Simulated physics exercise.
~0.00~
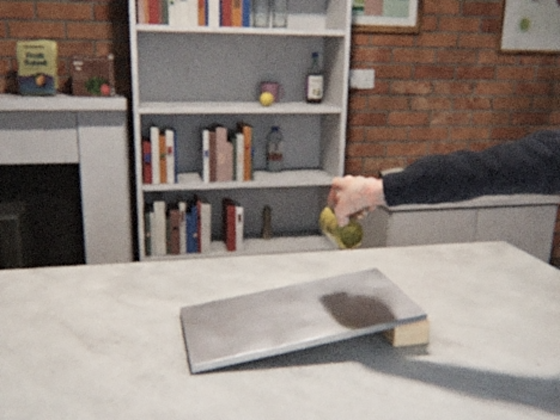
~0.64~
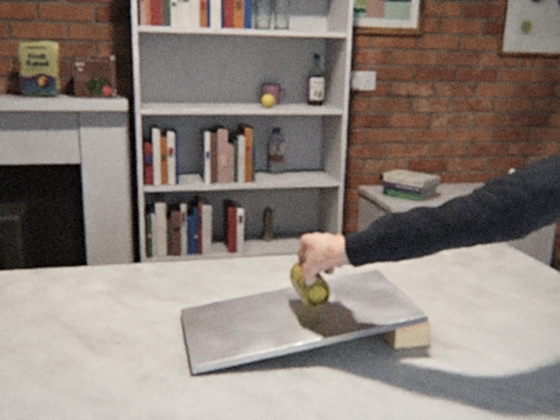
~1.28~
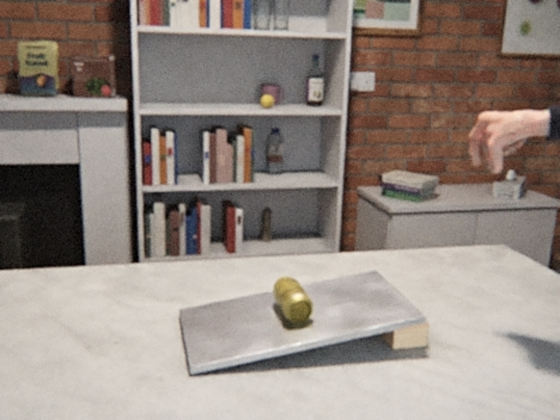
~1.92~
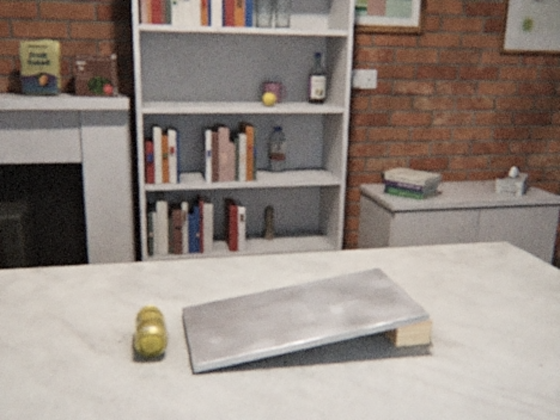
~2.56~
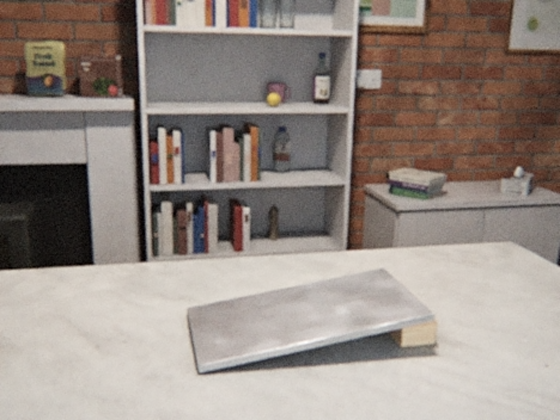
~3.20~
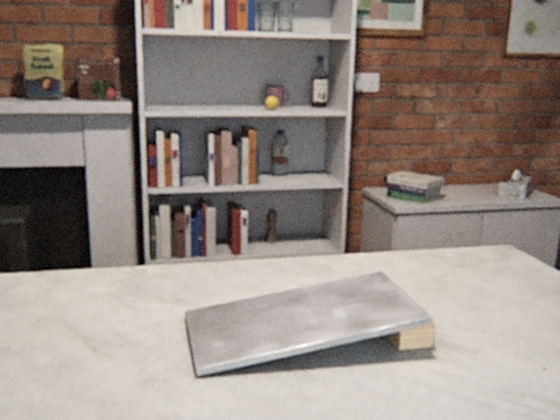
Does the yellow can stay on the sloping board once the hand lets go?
No, it goes down the slope to the left, leaves the board and passes out of view.
